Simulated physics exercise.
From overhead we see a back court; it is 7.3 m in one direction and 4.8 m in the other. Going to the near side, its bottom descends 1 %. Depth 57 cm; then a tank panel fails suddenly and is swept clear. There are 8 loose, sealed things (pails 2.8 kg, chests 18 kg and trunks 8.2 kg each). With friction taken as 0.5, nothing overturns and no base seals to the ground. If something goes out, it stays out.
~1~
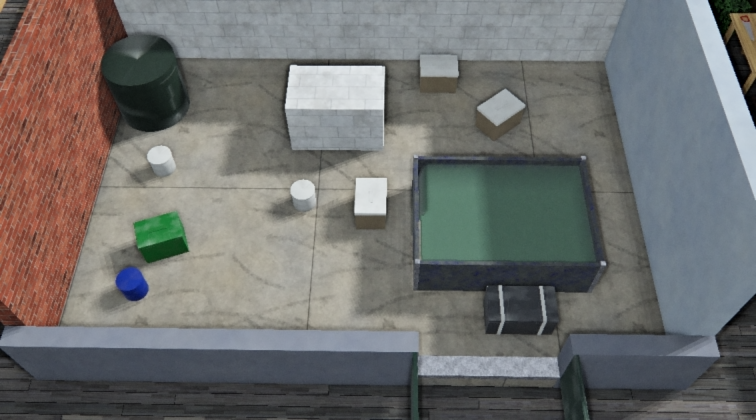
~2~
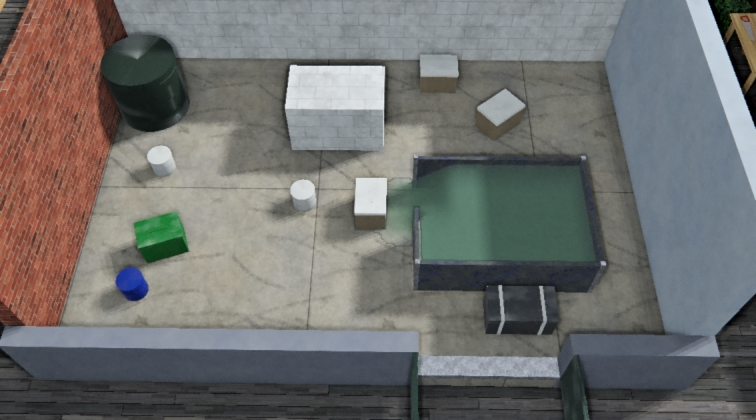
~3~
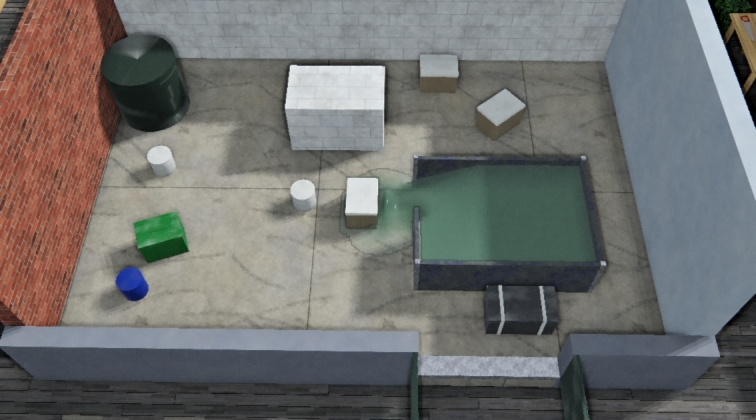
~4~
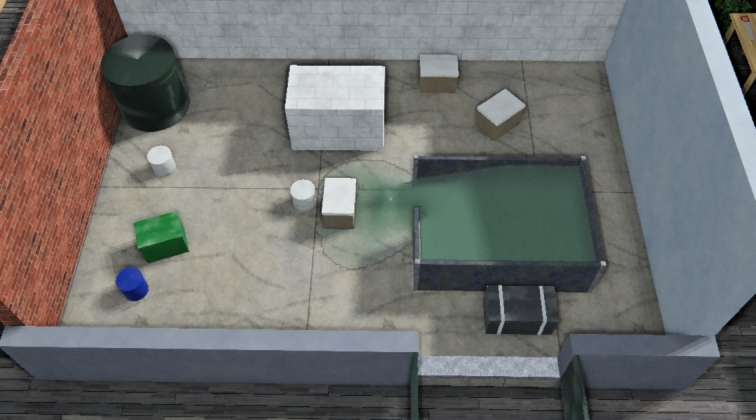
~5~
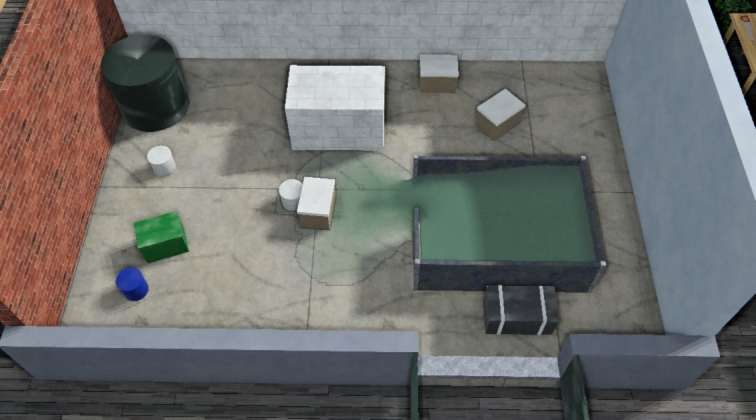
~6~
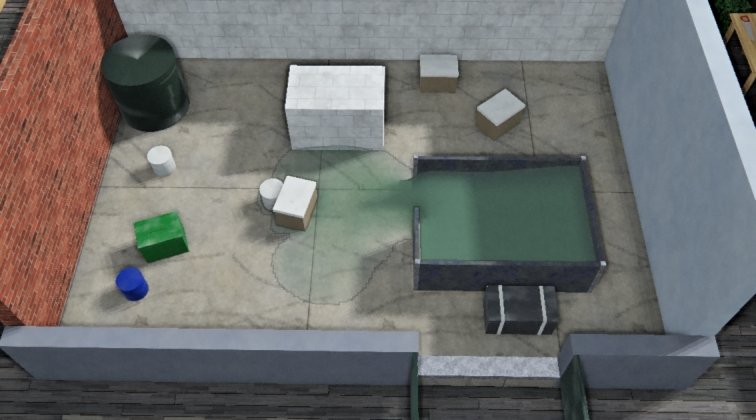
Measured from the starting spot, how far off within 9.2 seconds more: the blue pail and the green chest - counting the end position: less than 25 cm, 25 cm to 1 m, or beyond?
Blue pail: Swept away; green chest: Swept away.
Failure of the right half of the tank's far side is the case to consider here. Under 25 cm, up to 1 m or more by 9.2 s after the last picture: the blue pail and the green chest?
Blue pail: Roughly where it was; green chest: Roughly where it was.
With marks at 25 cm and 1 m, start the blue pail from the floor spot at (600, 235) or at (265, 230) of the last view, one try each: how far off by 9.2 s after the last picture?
Well, the first time it keeps still, and the second time it covers a big distance.
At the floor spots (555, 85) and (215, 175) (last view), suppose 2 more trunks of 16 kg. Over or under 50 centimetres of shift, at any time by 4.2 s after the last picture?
Taking them in order, they end up smaller and greater.
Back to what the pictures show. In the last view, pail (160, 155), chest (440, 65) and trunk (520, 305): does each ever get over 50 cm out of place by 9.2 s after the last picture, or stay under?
Beyond, within, beyond.
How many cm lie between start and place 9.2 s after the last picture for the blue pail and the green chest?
My guess is some 300 and 400 cm, respectively.
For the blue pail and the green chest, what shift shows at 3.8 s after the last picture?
Close to 30 cm for the first and 80 cm for the second.
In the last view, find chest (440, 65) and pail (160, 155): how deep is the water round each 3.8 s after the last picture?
I'd put it at 1 cm and 13 cm respectively.
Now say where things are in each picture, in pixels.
The blue pail at (129, 279), on the bottom; the green chest at (158, 229) rests on the ground; 3.1 m2 under water; 0 of 8 have shifted, in the first frame.
The blue pail at (129, 279), on the bottom; the green chest at (158, 229), on the bottom; 3.5 m2 under water; 0 of 8 have shifted, in the second frame.
The blue pail at (129, 279), on the bottom; the green chest at (158, 229), on the bottom; water covers 3.9 m2; 1 of 8 have shifted, in the third frame.
The blue pail at (129, 279), on the bottom; the green chest at (158, 229) rests on the ground; water covers 4.6 m2; 1 of 8 have shifted, in the fourth frame.
The blue pail at (129, 279), on the bottom; the green chest at (158, 229), on the bottom; water covers 5.5 m2; 2 of 8 have shifted, in the fifth frame.
The blue pail at (129, 279) rests on the ground; the green chest at (158, 229) rests on the ground; water covers 6.4 m2; 2 of 8 have shifted, in the sixth frame.
Then, 1.2 s after the last picture the blue pail is near (104, 285), 0.3 m from its start, aground; the green chest is near (142, 233), 0.2 m from its start, aground; 0 of 8 are out; 0 afloat.
Then, 3.8 s after the last picture the blue pail is near (116, 295), 0.3 m from its start, afloat; the green chest is near (181, 281), 0.9 m from its start, afloat; 0 of 8 are out; 5 afloat.
Then, 6.2 s after the last picture the blue pail is near (259, 299), 1.6 m from its start, afloat; the green chest is near (410, 293), 3.3 m from its start, aground; 0 of 8 are out; 4 afloat.
Then, 9.2 s after the last picture the blue pail is near (359, 274), 2.8 m from its start, afloat; the green chest is near (454, 296), 3.8 m from its start, aground; 0 of 8 are out; 5 afloat.
